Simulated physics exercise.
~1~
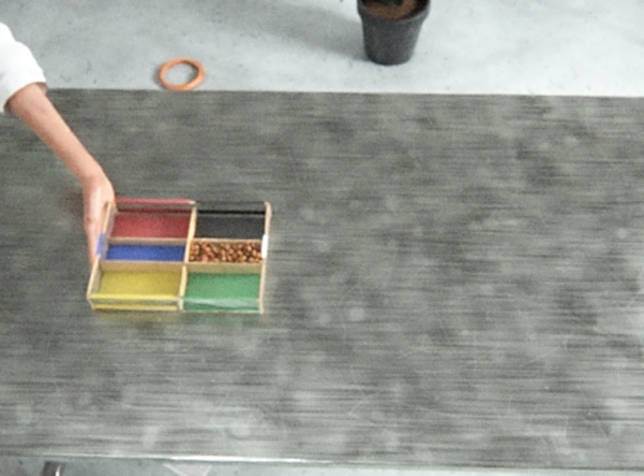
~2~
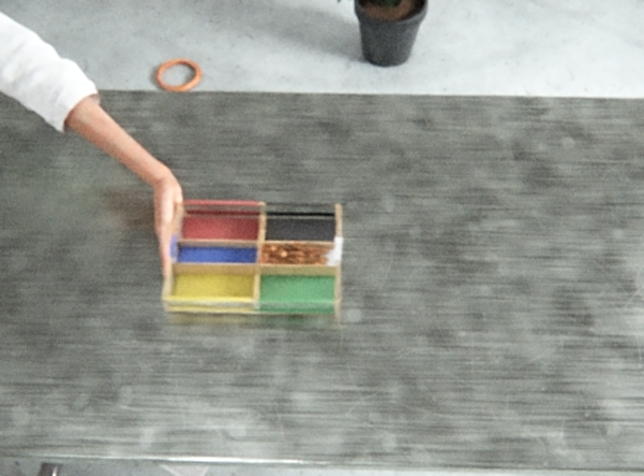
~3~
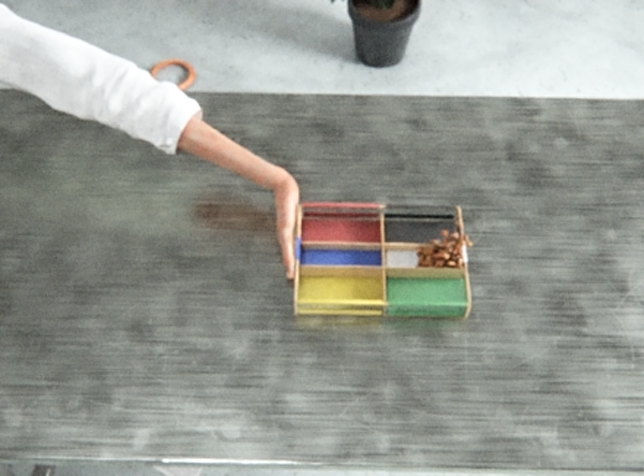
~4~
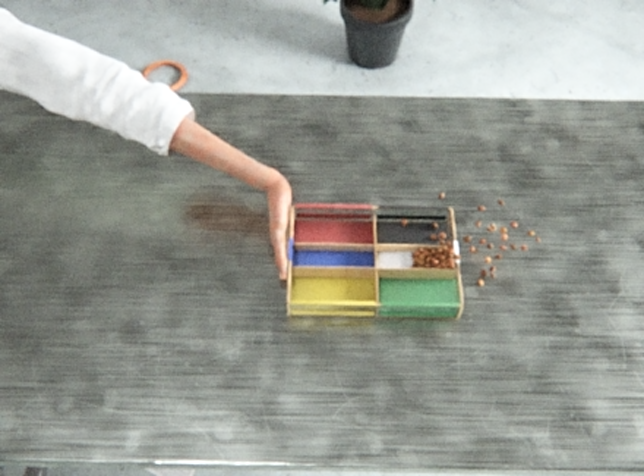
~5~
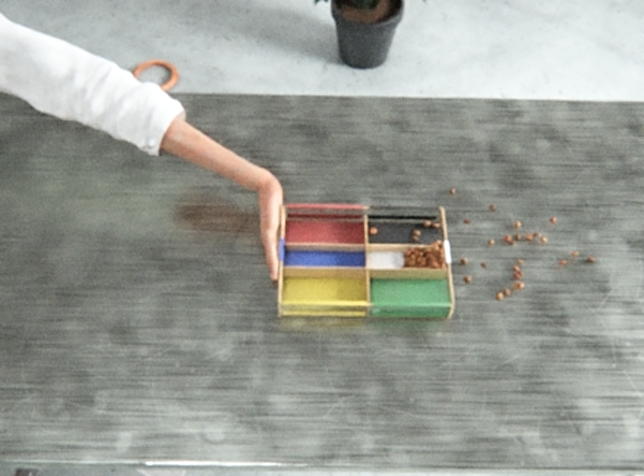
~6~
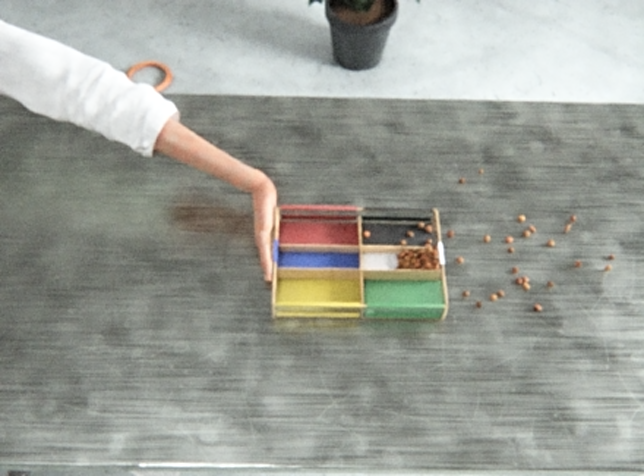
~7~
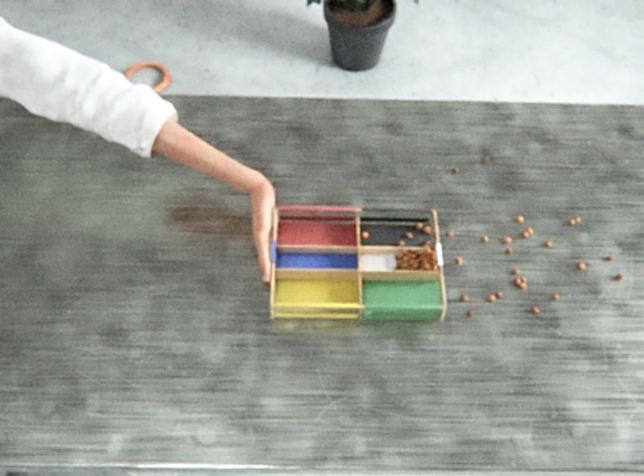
A shallow drawer tray with six coloured compartments slides across a dark, streaky grey tabletop, seen from above at an angle. Red and black sections lie at the back, blue and white in the middle, and yellow and green at the front, with brown kibble filling the white one. A hand in a white sleeve pushes the tray rightward from its left side, then stops it abruptly. The kibble surges to the right and flies over the edge. Several pieces land in the black section and others scatter across the table, while most stay bunched in the white section.
